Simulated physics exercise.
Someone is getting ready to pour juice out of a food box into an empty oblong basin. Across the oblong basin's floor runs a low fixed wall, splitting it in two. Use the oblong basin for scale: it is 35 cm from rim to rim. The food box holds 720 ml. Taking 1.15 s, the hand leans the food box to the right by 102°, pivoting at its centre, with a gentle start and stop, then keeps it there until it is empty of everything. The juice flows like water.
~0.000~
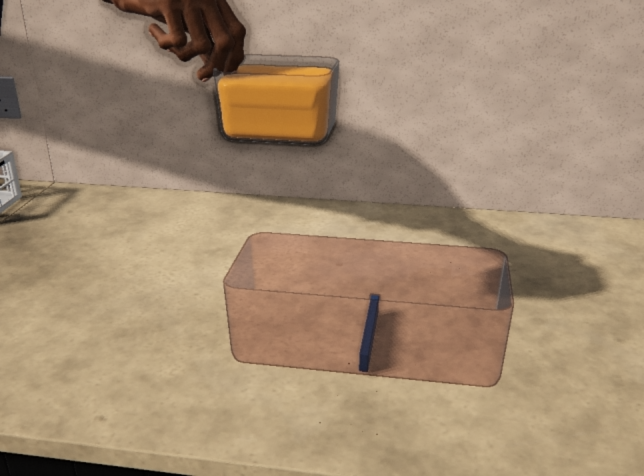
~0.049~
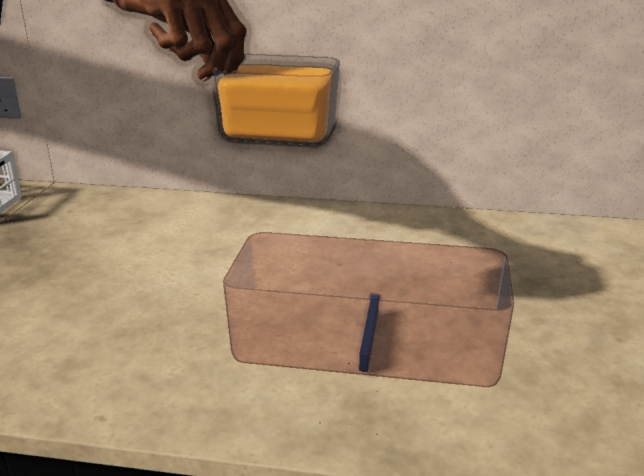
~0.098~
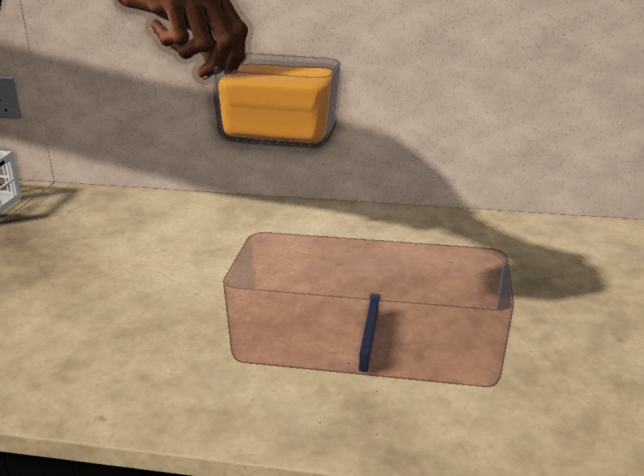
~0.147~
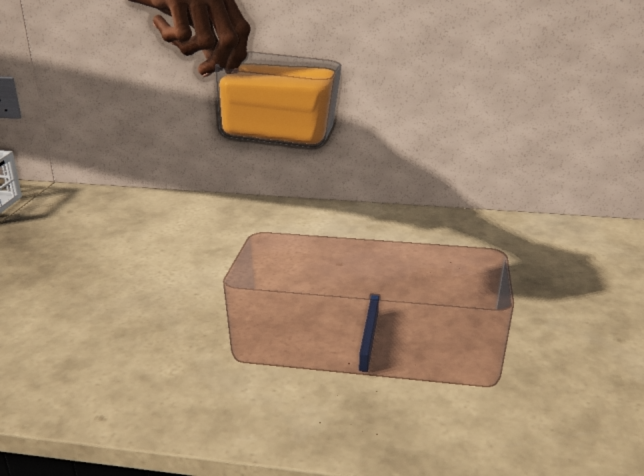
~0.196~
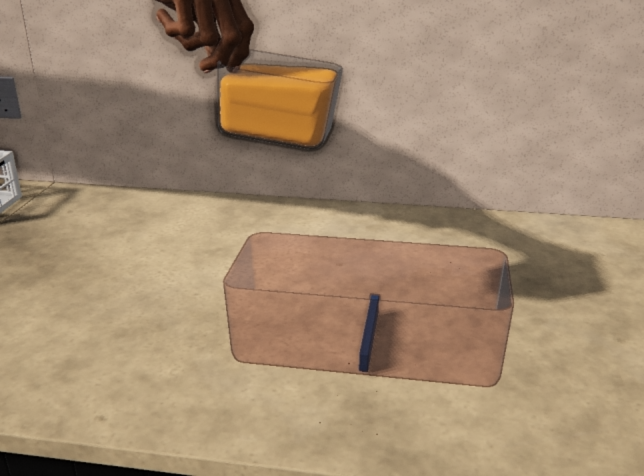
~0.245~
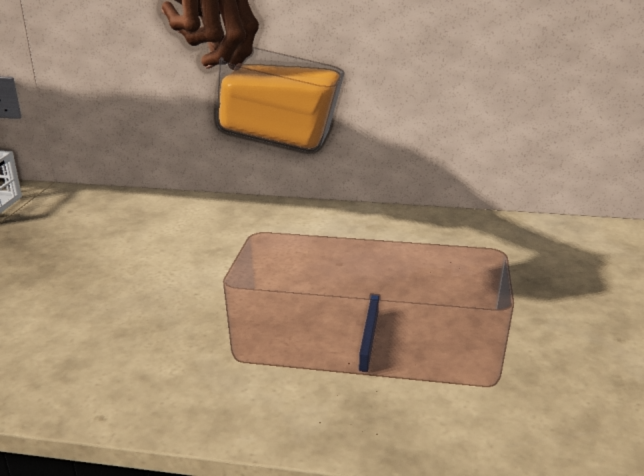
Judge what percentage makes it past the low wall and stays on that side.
Some 71 per cent makes it over and stays.
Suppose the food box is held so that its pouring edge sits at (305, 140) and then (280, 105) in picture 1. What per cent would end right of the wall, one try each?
The first try gives 50 percent and the second 30 percent.
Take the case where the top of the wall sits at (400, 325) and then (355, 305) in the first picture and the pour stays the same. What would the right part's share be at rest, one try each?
60 % and 95 %.
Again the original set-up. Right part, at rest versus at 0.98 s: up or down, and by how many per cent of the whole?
I'd say it grows by some 4.
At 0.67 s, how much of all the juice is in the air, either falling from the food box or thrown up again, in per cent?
Some 36 per cent, I reckon.
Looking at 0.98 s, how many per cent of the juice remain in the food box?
I'd say some 12 per cent remains.
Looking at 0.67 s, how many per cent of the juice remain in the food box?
At that time about 58 in a hundred parts are still held.
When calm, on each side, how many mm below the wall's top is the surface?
Noted: Left near 22 mm, right near 8 mm.
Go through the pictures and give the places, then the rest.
It leans 0°; its right rim is at (334, 69); the juice meets the walls at (227, 73) and (333, 77); the oblong basin's rim runs from (237, 259) to (509, 280); the wall's top is at (370, 324), in the first frame.
It leans 0°; its right rim is at (335, 69); the juice meets the walls at (227, 73) and (333, 77), in the second frame.
It leans 2°; its right rim is at (335, 70); the juice meets the walls at (227, 72) and (334, 78), in the third frame.
It leans 4°; its right rim is at (337, 73); the juice meets the walls at (228, 72) and (335, 78), in the fourth frame.
It leans 7°; its right rim is at (338, 76); the juice meets the walls at (229, 73) and (336, 79), in the fifth frame.
It leans 11°; its right rim is at (339, 80); the juice meets the walls at (230, 73) and (338, 79), in the sixth frame.
After 0.67 s the tilt is 64° and 58 per cent is still to pour, 1 is left of the wall and 6 right of it.
After 0.98 s the tilt is 96° and 12 per cent is still to pour, 5 is left of the wall and 67 right of it.
After 1.30 s the tilt is 102° and 1 per cent is still to pour, 22 is left of the wall and 73 right of it.
After 1.65 s the tilt is 102° and 0 per cent is still to pour, 27 is left of the wall and 71 right of it.
In the end 27 per cent lies left of the wall, 71 right of it and 2 outside.
